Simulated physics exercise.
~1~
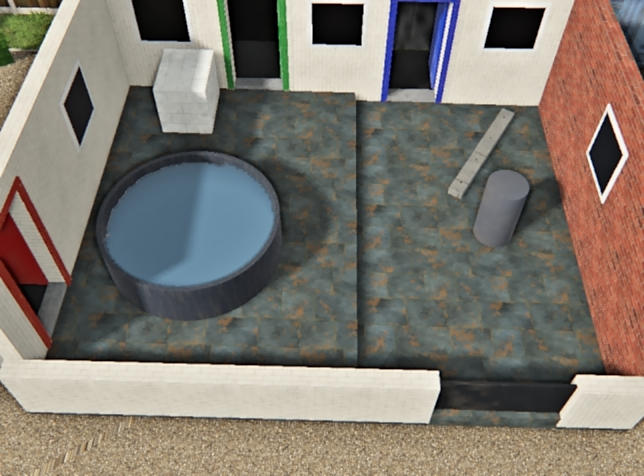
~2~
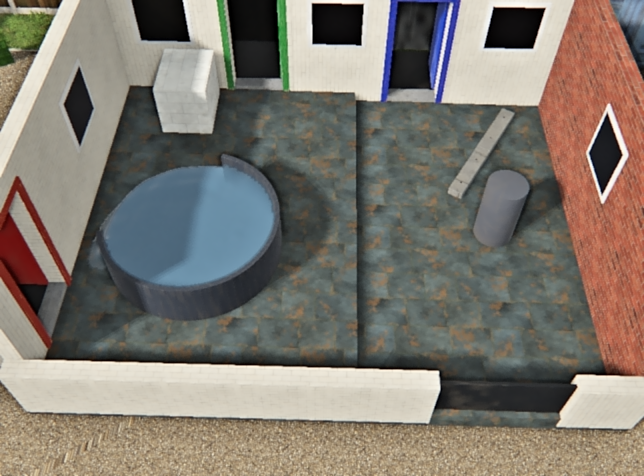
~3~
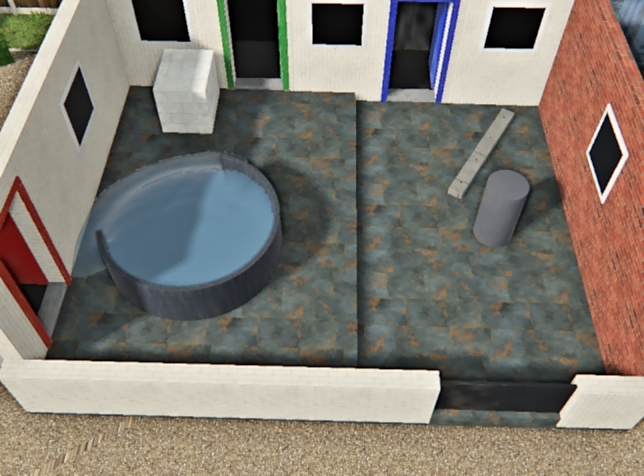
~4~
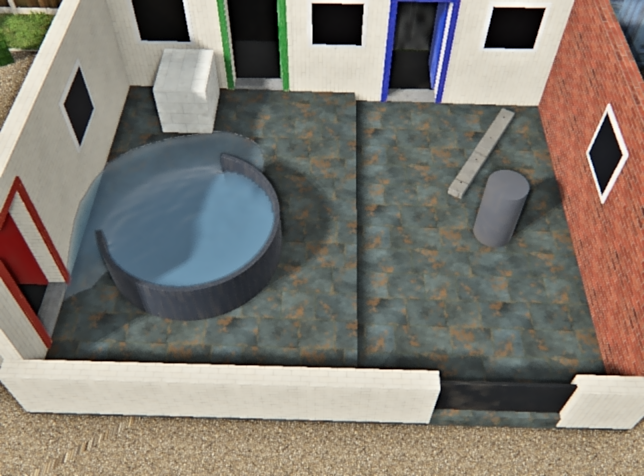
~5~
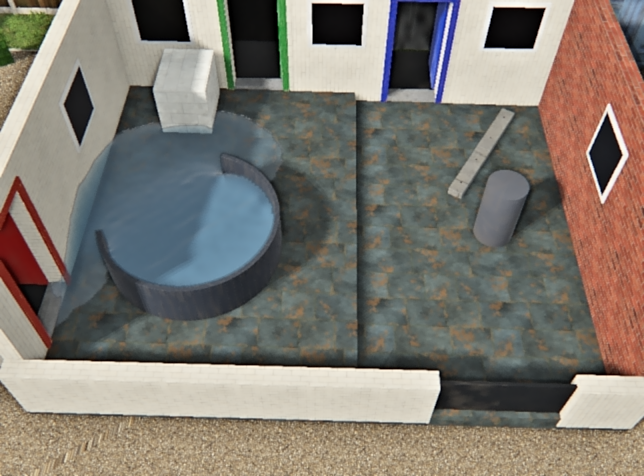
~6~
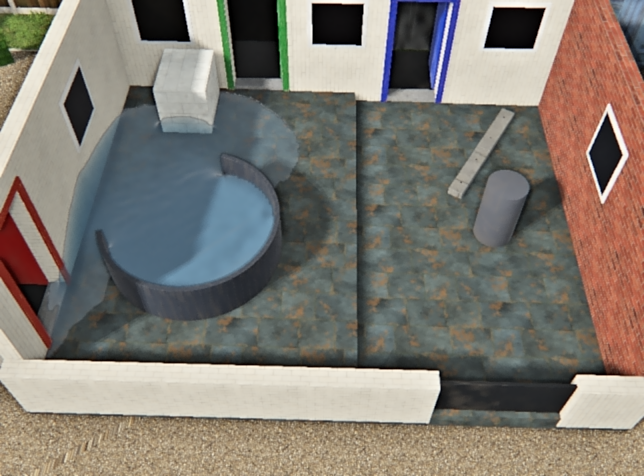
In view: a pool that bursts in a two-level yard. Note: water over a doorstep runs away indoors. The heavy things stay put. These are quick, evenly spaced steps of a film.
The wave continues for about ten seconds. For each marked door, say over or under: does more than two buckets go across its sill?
The blue door never exceeds two buckets; the green door exceeds two buckets; the red door never exceeds two buckets.
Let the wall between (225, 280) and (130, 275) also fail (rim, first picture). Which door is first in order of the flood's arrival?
I'd go with the red one.
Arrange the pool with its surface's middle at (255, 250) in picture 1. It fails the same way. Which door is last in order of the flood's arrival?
It's the one in blue.
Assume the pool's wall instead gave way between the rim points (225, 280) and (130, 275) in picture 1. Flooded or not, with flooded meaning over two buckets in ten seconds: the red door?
Well, it turns out the red door crosses the threshold.
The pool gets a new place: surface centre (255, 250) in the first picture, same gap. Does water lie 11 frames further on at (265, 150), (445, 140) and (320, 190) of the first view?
I'd call them watered, still dry and still dry, in the order asked.
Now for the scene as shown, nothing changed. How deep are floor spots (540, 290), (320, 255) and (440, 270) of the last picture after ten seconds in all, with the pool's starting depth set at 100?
About 18, 2 and 8 per cent.
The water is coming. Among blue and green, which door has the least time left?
I pick the green door.
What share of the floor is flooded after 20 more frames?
Around 55 percent of it.
A moment on, water covers 25 % of the floor; the blue door not reached, the green door under two buckets in, the red door under two buckets in.
Next, water covers 30 % of the floor; the blue door not reached, the green door over two buckets in, the red door under two buckets in.
Then, water covers 55 % of the floor; the blue door wet at the sill, nothing in, the green door over two buckets in, the red door under two buckets in.
Later, water covers 90 % of the floor; the blue door wet at the sill, nothing in, the green door over two buckets in, the red door under two buckets in.
In the end, water covers 90 % of the floor; the blue door under two buckets in, the green door over two buckets in, the red door under two buckets in.
